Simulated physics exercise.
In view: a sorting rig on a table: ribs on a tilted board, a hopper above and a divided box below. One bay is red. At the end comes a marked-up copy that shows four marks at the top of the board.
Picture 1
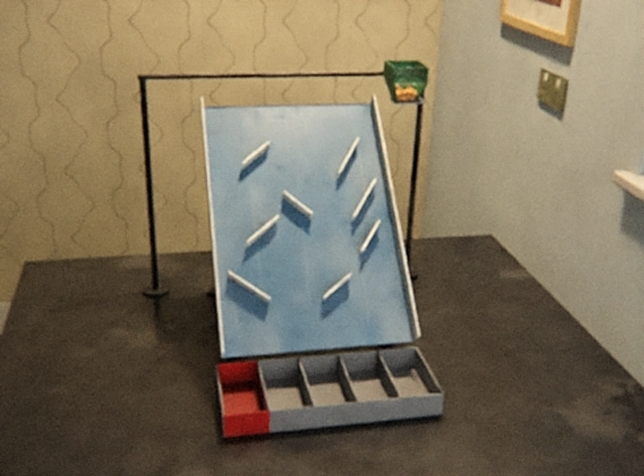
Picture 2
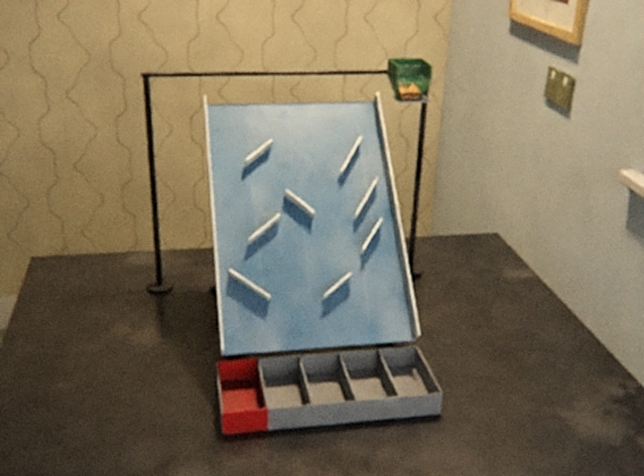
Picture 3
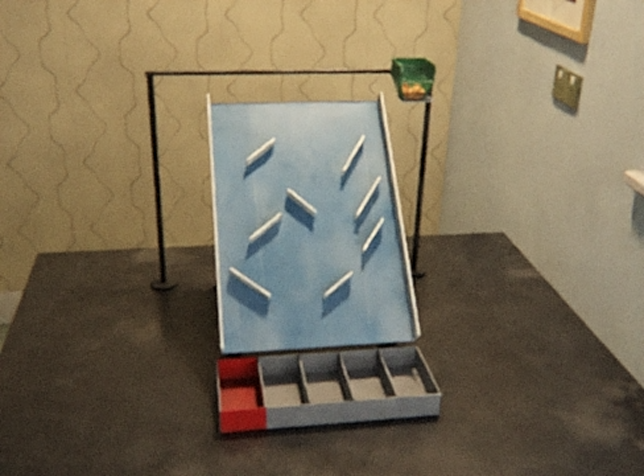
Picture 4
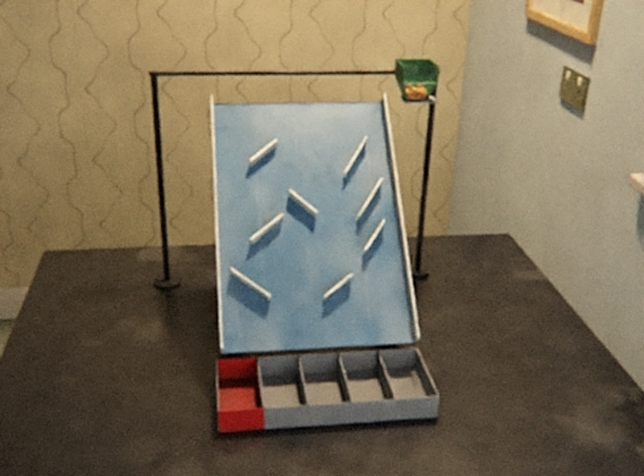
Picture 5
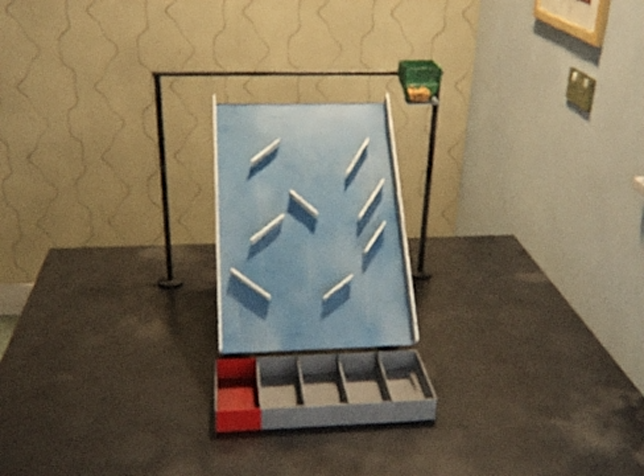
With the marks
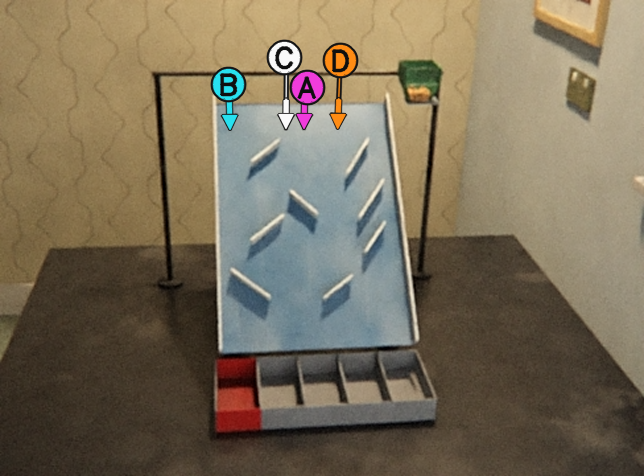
A tilted blue board with pale ribs stands behind a divided grey box with one red bay as the view shifts slightly.
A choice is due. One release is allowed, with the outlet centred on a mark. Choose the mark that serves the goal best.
B works best here.
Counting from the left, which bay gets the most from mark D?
It is the second one.
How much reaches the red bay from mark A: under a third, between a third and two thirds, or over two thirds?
It is under a third.
On the marked copy, mark A meets the board at (304, 123); mark B meets the board at (229, 124); mark C meets the board at (285, 123); mark D meets the board at (337, 123).
If A is chosen, close to a quarter in the red bay, close to two thirds in other bays, a small share outside the box.
If B is chosen, close to a third in the red bay, close to half in other bays, close to a quarter outside the box.
If C is chosen, close to a quarter in the red bay, close to half in other bays, close to a third outside the box.
If D is chosen, a small share in the red bay, the bulk in other bays, a small share outside the box.
